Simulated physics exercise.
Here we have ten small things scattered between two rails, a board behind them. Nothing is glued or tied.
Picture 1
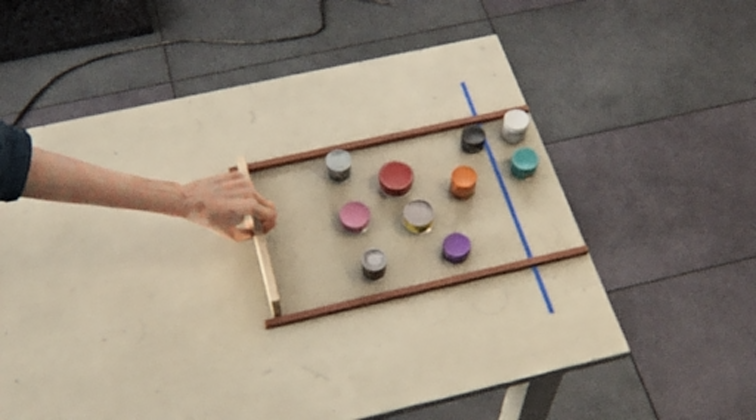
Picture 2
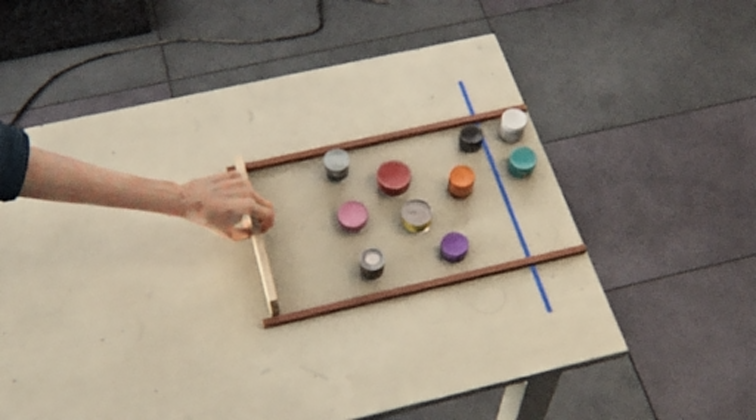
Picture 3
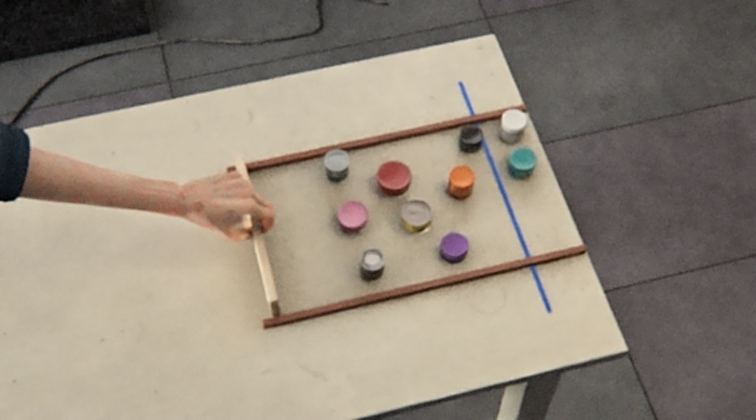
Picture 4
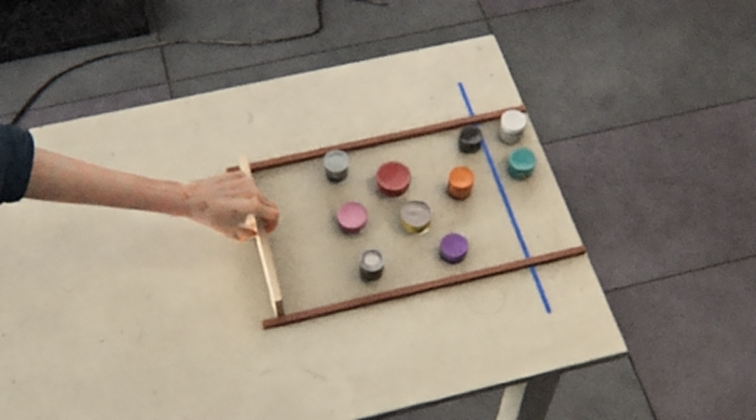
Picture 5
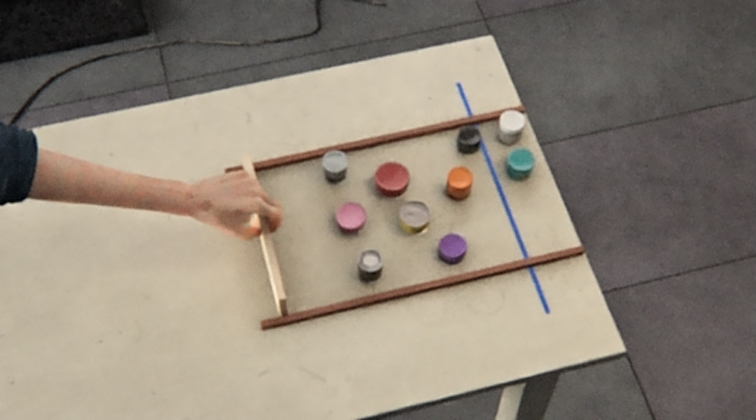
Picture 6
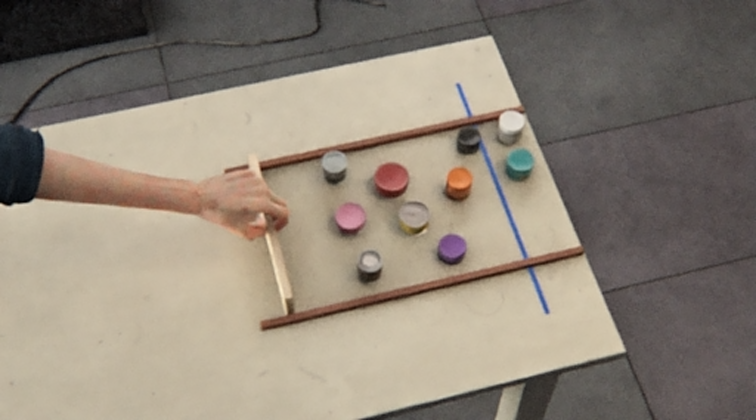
A hand reaches in from the left and grips an upright wooden board on a pale table, seen from above at an angle, with grey floor tiles around it. Between two reddish-brown rails sit ten small pots, grey, pink, red, yellowish, orange, purple and black, with white and turquoise beyond a blue tape line. The hand slides the board slightly right, while the pots stay practically still.
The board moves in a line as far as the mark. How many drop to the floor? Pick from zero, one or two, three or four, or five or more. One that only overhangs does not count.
The number that fall off is one or two.
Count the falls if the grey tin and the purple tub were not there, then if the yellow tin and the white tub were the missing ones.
1 in the first case, 0 in the second.
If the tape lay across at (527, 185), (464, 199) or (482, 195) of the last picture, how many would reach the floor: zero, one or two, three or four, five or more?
The falls would be five or over; none; none.
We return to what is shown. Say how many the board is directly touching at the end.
That makes 5.
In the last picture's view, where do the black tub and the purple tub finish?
Near (515, 132) and (554, 224).
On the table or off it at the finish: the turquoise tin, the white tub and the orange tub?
The turquoise tin drops off; the white tub falls; the orange tub does not fall.
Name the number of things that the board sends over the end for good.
Exactly 2.
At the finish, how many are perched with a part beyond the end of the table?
That would be 0.
A little later, none off yet; white tub at rest near (511, 128); turquoise tin at rest near (520, 165); black tub at rest near (469, 141).
Next, none off yet; white tub at rest near (511, 128); turquoise tin at rest near (520, 165); black tub shifted a little near (479, 139).
When it is over, the number that fall off is one or two; down, turquoise tin and white tub.
